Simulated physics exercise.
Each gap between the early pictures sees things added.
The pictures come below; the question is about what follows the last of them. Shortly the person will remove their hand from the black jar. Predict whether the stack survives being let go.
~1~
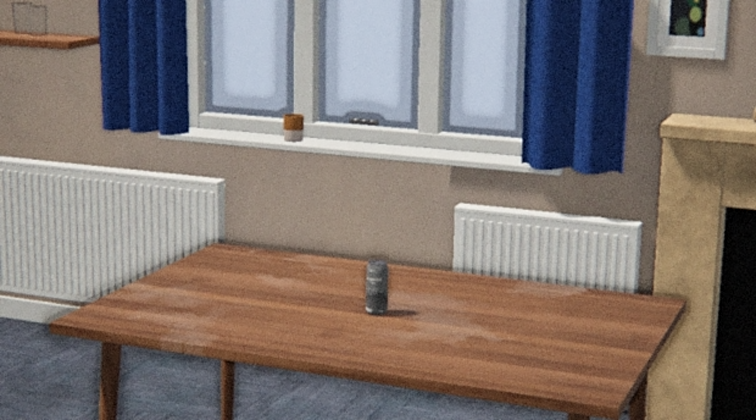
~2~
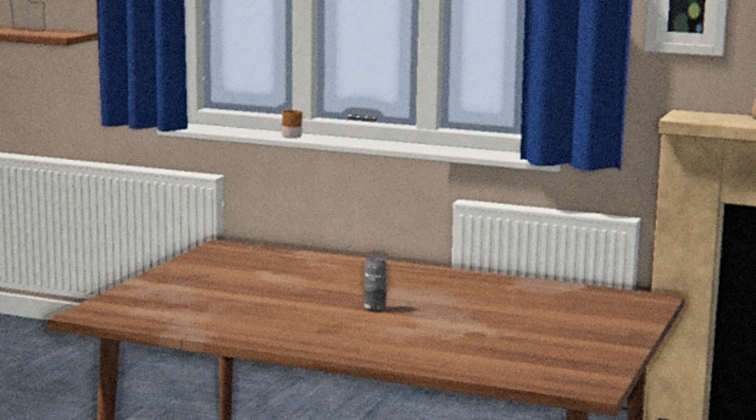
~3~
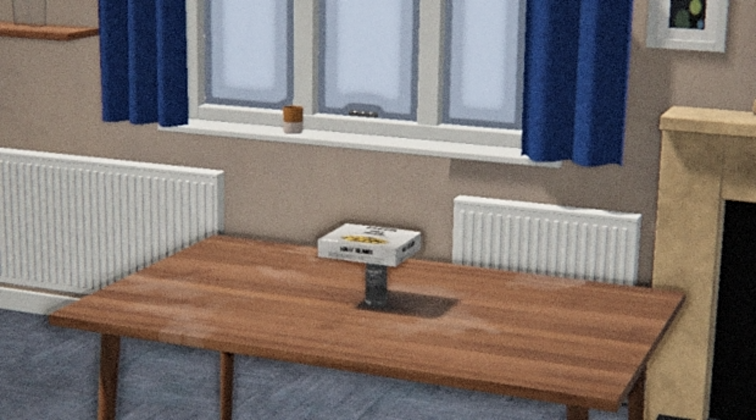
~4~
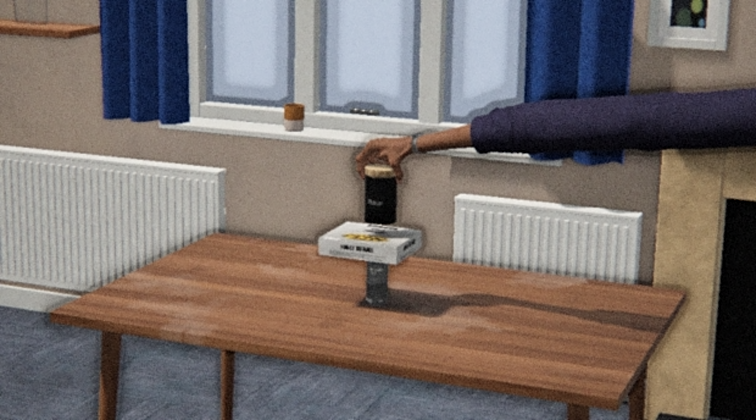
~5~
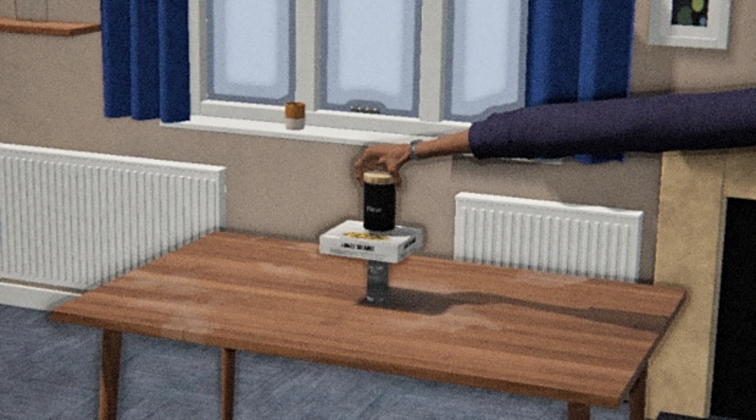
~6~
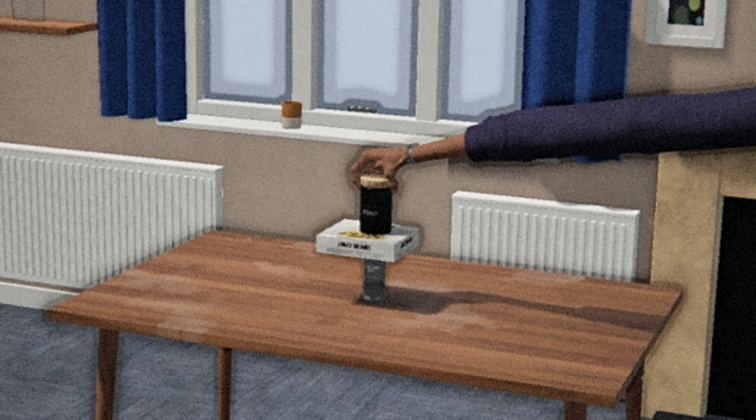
The stack stays upright.
Then, 0.20 s after the last picture, nothing has stirred.
Then, 0.40 s after the last picture, black jar resting near (376, 205).
At rest, all 3 in place. Seen from the same camera at the end, black jar near (376, 205). The stack stays up.
